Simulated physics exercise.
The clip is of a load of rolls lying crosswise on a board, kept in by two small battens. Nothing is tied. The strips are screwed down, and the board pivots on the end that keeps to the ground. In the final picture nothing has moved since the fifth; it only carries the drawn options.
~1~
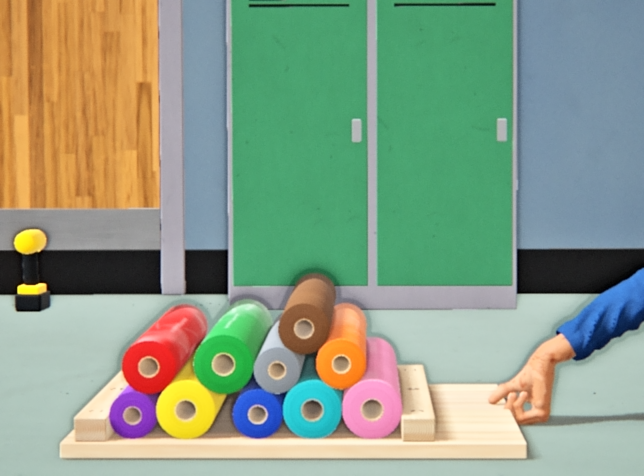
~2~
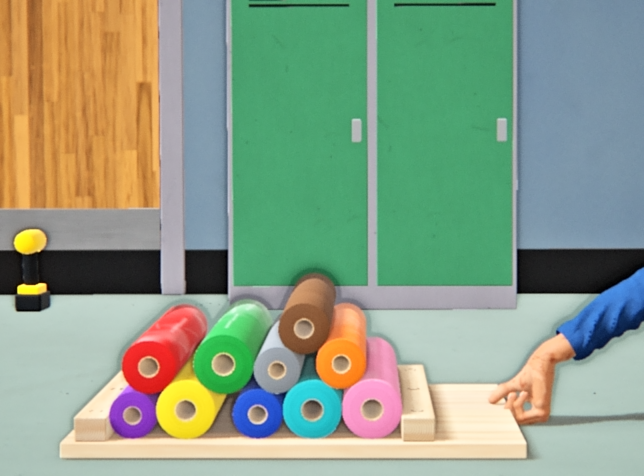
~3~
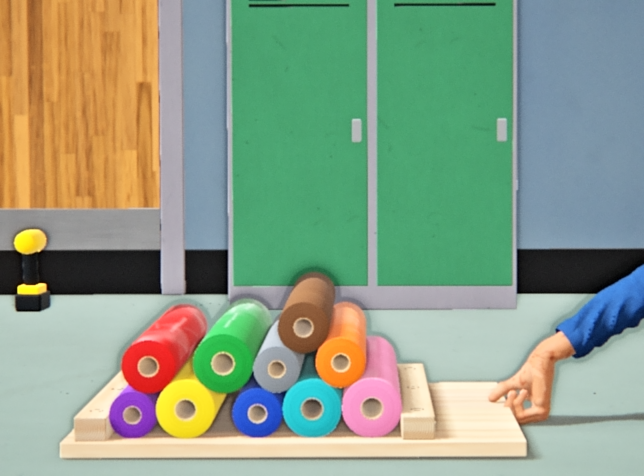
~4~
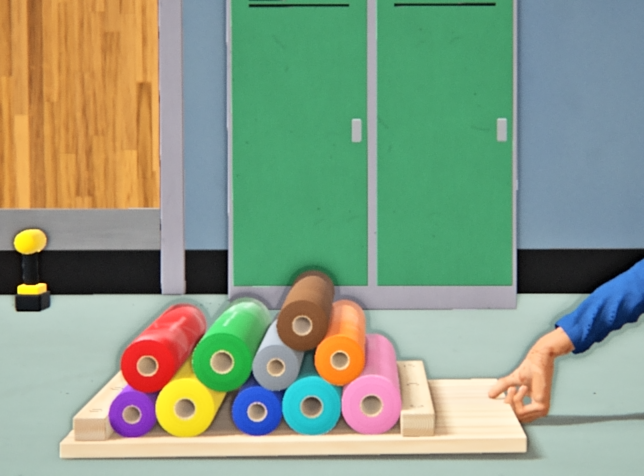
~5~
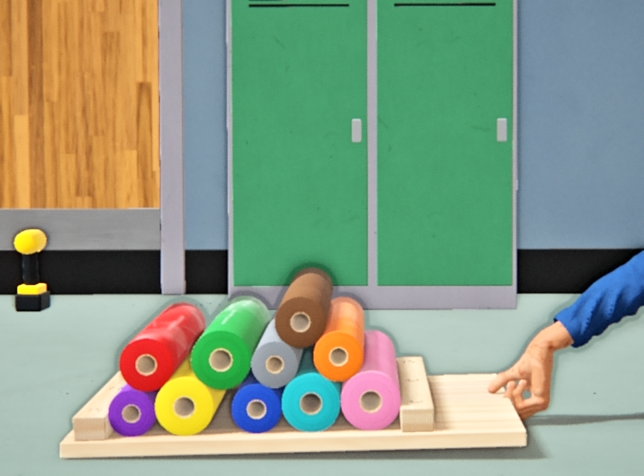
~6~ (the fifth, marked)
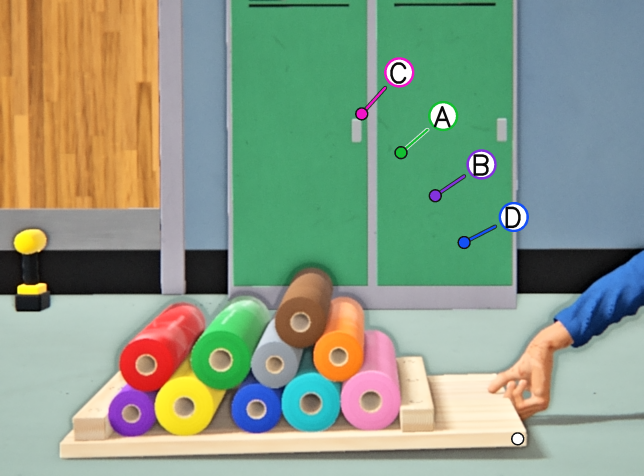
A wooden board stacked with colourful rolls between two small battens barely moves, its right end rising very slightly as a blue-sleeved hand holds that edge, while the rolls keep their places in front of green lockers.
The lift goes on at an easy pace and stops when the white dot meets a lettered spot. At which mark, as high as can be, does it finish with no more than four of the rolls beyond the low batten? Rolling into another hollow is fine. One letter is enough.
At most to D.
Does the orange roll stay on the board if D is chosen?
The orange roll: Yes.
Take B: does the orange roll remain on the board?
No, with B.
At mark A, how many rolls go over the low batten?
It comes to five.
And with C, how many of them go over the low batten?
It comes to five.
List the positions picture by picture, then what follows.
The first picture shows blue roll (258, 414); turquoise roll (312, 410); pink roll (372, 409).
The second picture shows pink roll (372, 410); red roll (149, 367).
The third picture shows board (300, 406); pink roll (372, 408); green roll (223, 364).
The fourth picture shows board (300, 404); yellow roll (185, 408).
The fifth picture shows board (299, 401); yellow roll (185, 407).
On the copy, A at (401, 153); B at (435, 196); C at (362, 114); D at (464, 243); the white dot at (518, 439).
On D. First, board at 16°.
Then, board at 27°.
Finally, board at 27°, four over the low batten (red, grey, green, brown).
By contrast, A five over the low batten; B five over the low batten; C five over the low batten.
